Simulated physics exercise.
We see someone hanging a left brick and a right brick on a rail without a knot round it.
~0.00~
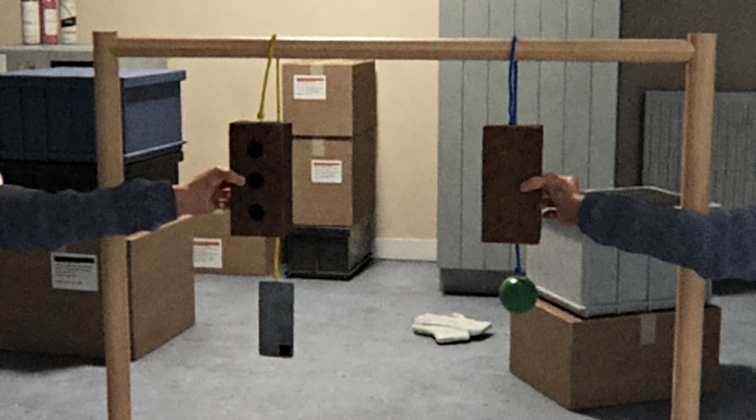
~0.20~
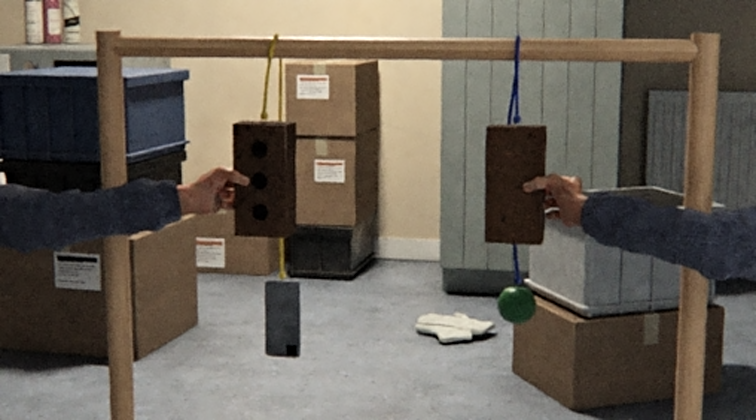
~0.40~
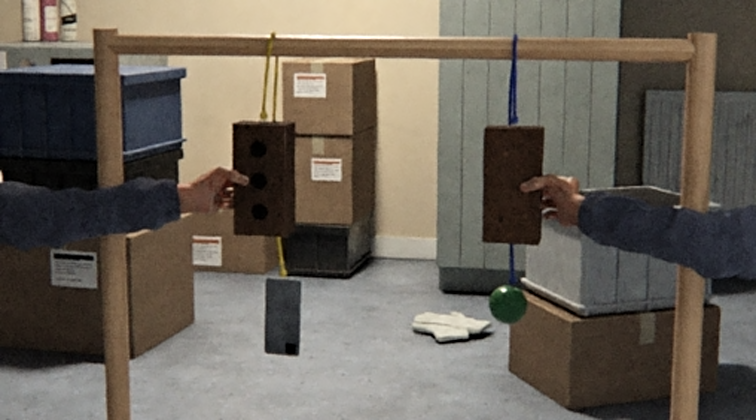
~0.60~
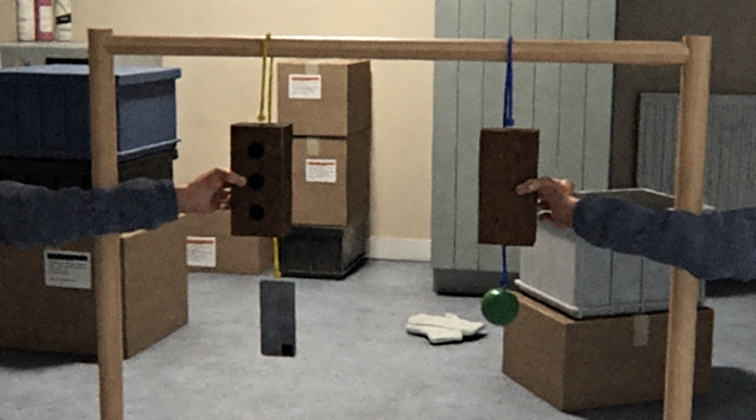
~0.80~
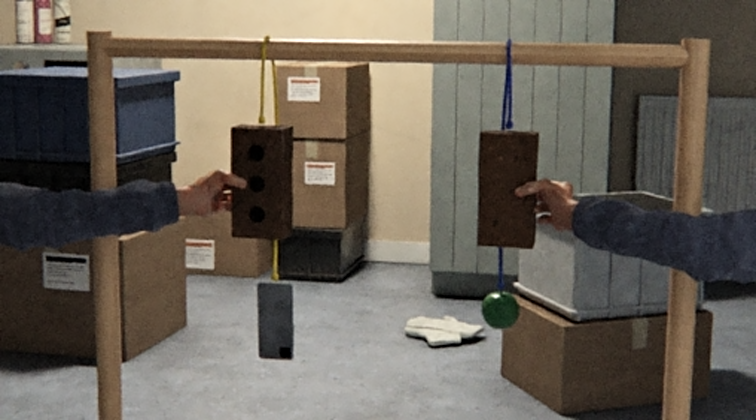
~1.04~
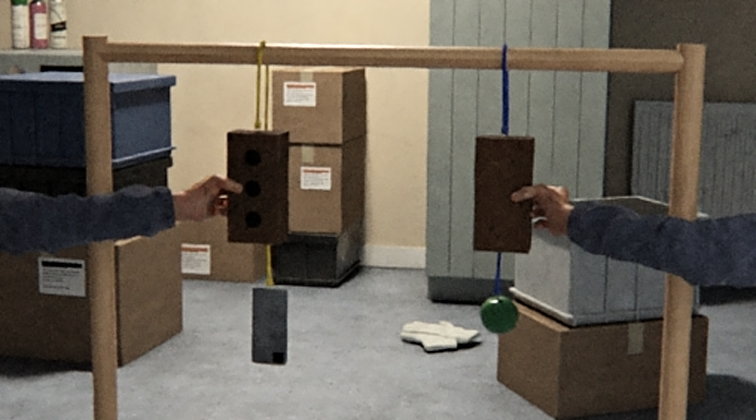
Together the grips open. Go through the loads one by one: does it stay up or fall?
Left brick: Falls. Right brick: Falls.
By 1.36 s, left brick dropping near (260, 262); right brick dropping near (500, 298).
By 1.66 s, left brick on the floor; right brick on the floor.
When it is over, left brick on the floor; right brick on the floor. The left brick runs down to the floor and the right brick drops.
